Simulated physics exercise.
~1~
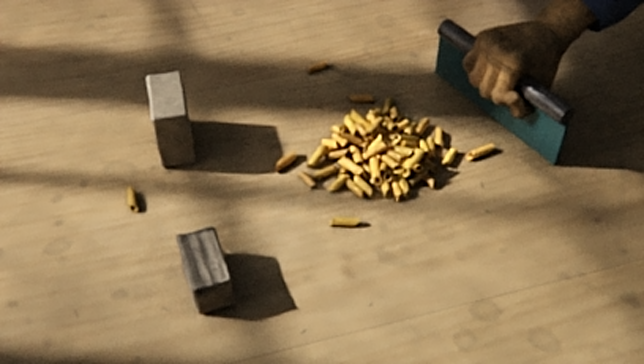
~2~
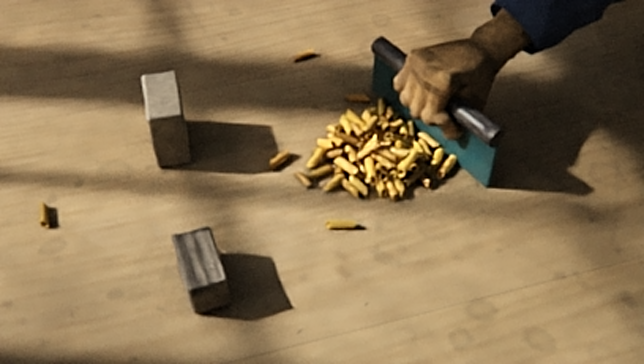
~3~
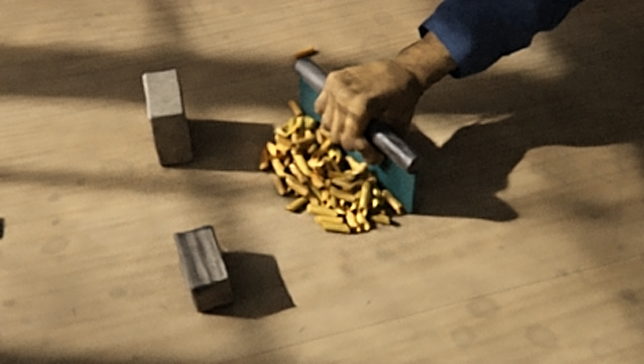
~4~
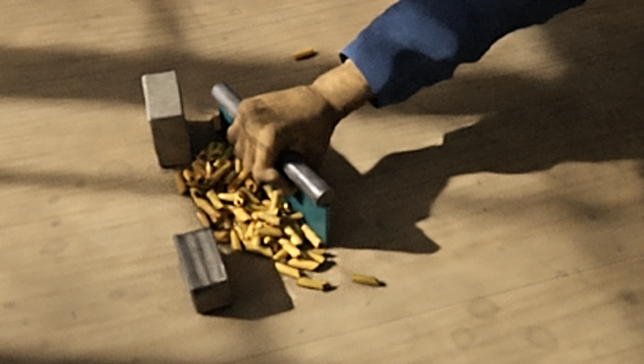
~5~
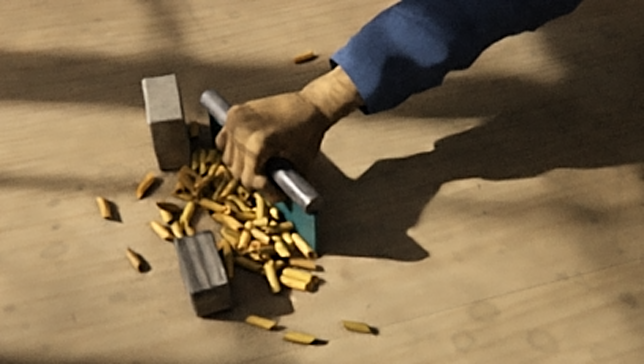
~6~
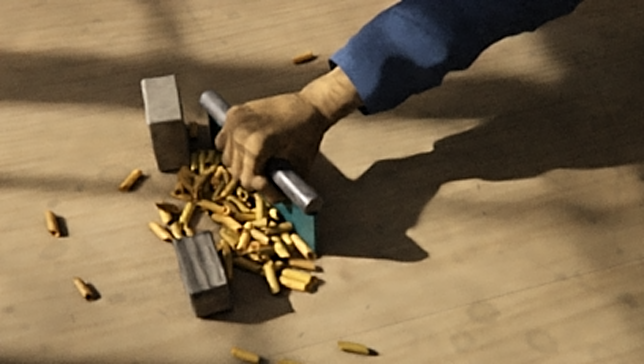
A hand in a blue sleeve grips a scraper with a teal blade at the upper right of a pale wooden floor, seen from above at a slant. Left of it lies a heap of short yellow pasta pieces, with a light grey block and a darker one standing further left. The scraper sweeps leftward, gathering the heap and pushing it toward the gap between the blocks. The pasta jams there as the hand stops. A few pieces roll out past the gap and others toward the bottom, while most stay packed before the blocks.
